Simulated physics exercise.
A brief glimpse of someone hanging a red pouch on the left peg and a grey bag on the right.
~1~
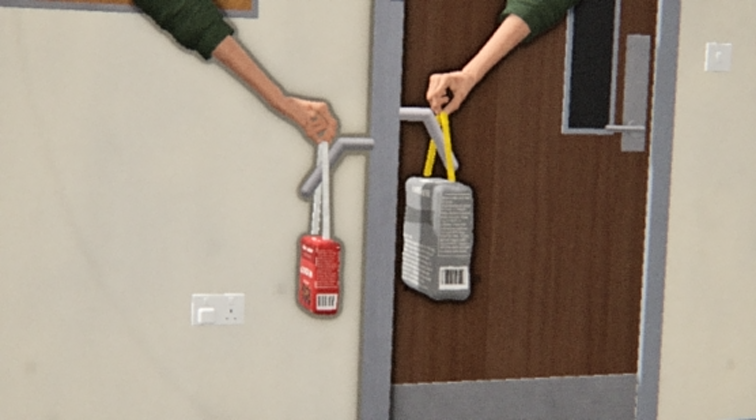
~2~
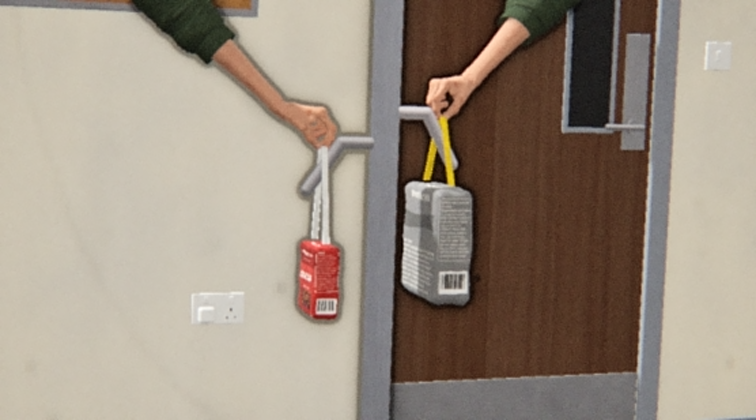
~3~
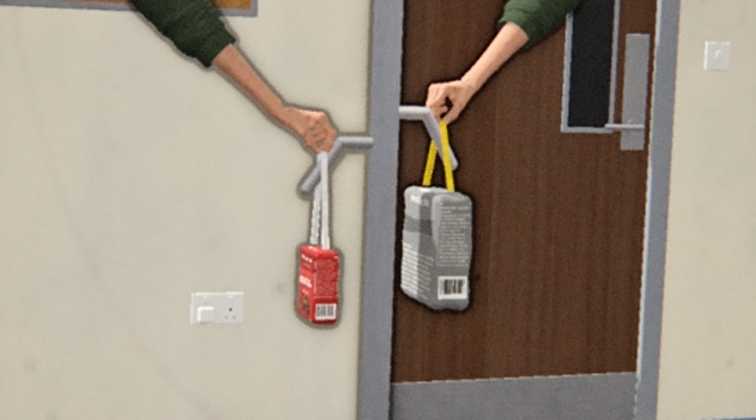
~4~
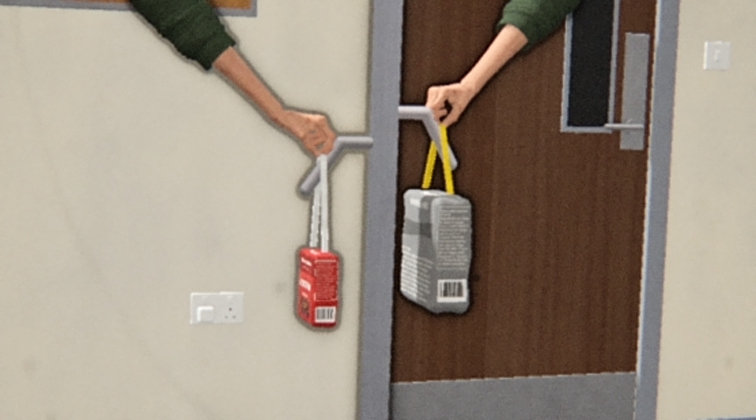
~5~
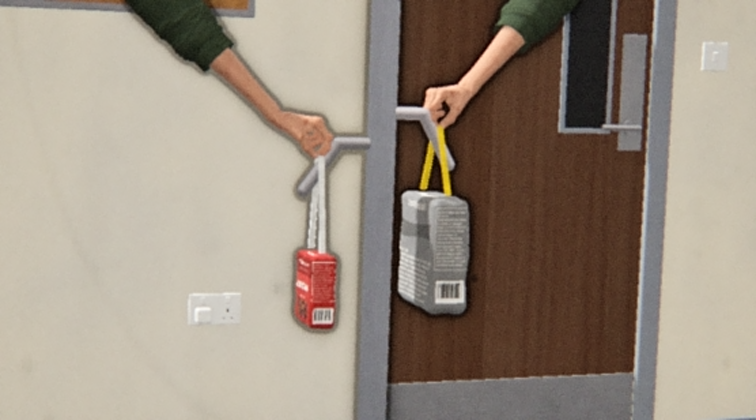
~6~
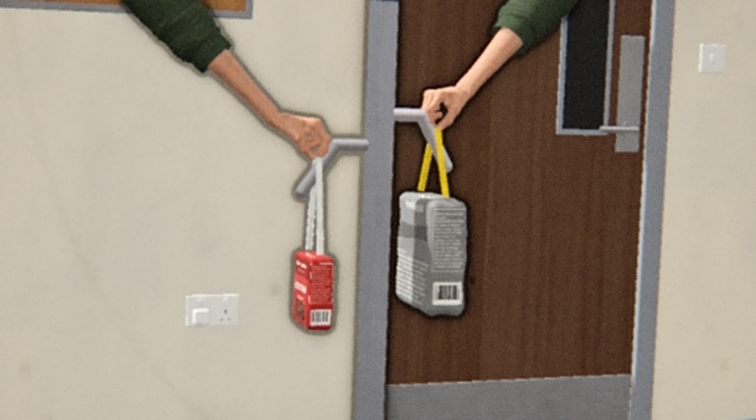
Two hands hold a red pouch and a grey bag by sloping pegs, lowering them slightly.
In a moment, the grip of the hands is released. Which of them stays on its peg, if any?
Outcome: The red pouch should come loose and fall; the grey bag should come loose and fall.
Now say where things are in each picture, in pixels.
The first picture shows red pouch (319, 275); grey bag (437, 237); left peg tip (307, 192); right peg tip (452, 165).
The second picture shows red pouch (319, 280); grey bag (436, 242).
The third picture shows red pouch (318, 285); grey bag (436, 246).
The fourth picture shows red pouch (318, 288); grey bag (435, 249).
The fifth picture shows red pouch (316, 289); grey bag (433, 251).
The sixth picture shows red pouch (313, 290); grey bag (431, 252); left peg tip (301, 193), sloping steeply down; right peg tip (446, 166), sloping steeply down.
Then, 0.28 s past the final frame, red pouch falling near (310, 395); grey bag falling near (427, 354).
Then, 0.54 s past the final frame, red pouch on the floor; grey bag on the floor.
When it is over, red pouch on the floor; grey bag on the floor. The red pouch comes down and the grey bag slips off its peg.
